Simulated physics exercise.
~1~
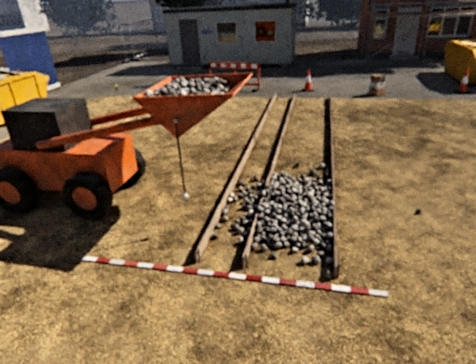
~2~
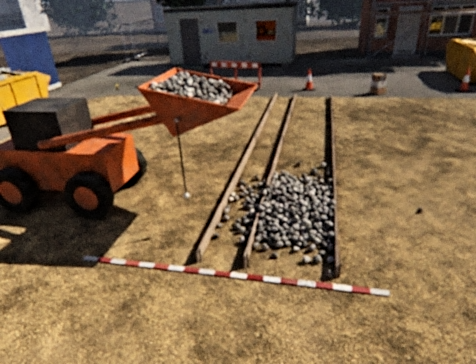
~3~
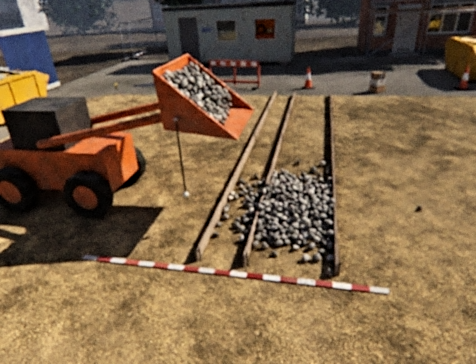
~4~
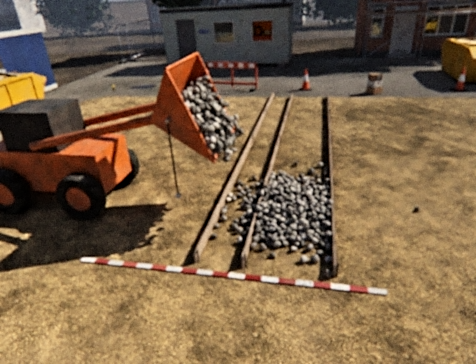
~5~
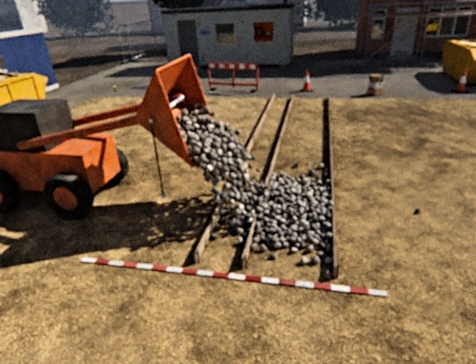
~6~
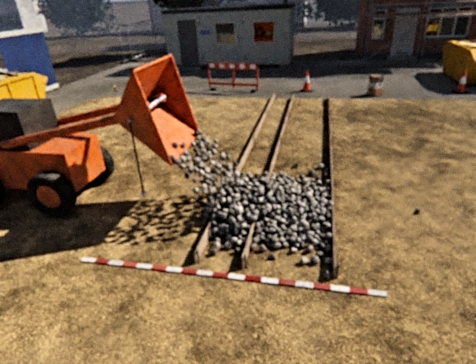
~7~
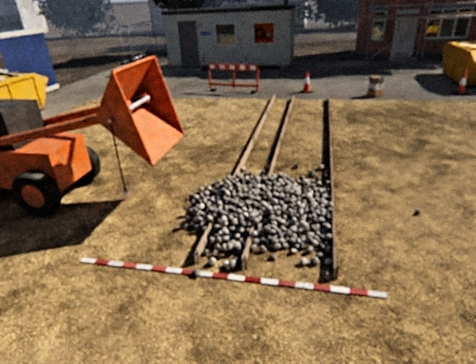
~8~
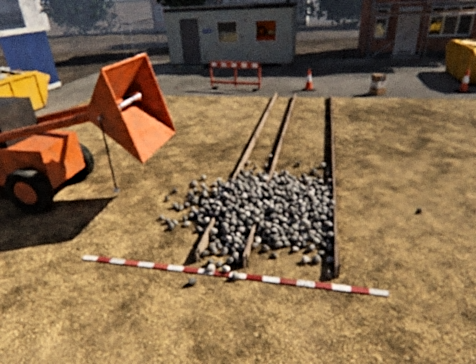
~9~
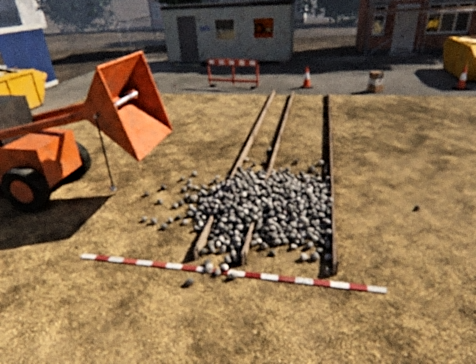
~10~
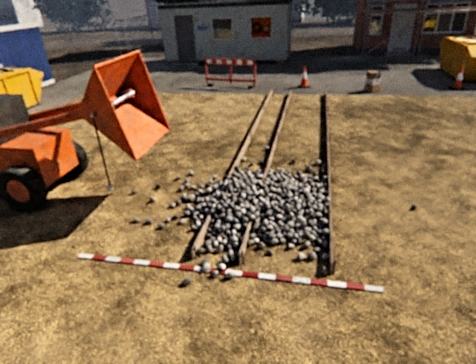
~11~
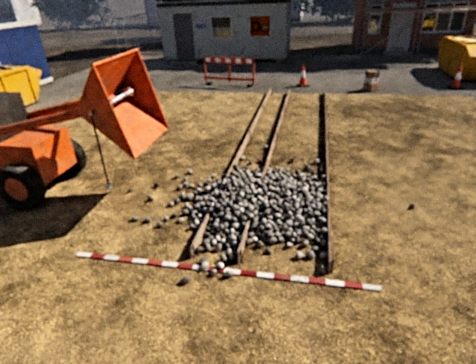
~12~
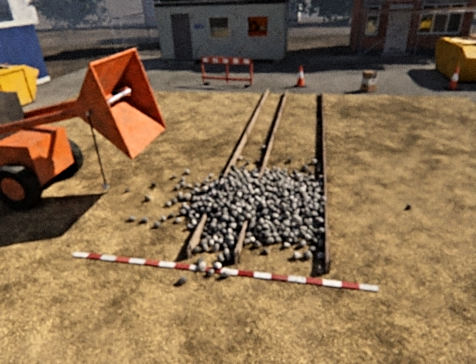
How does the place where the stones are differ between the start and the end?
At the start, some stones are up in the orange bucket and the rest lie in a pile between the planks on the right. At the end, they are all lower down, on the ground in one heap that spreads farther left.
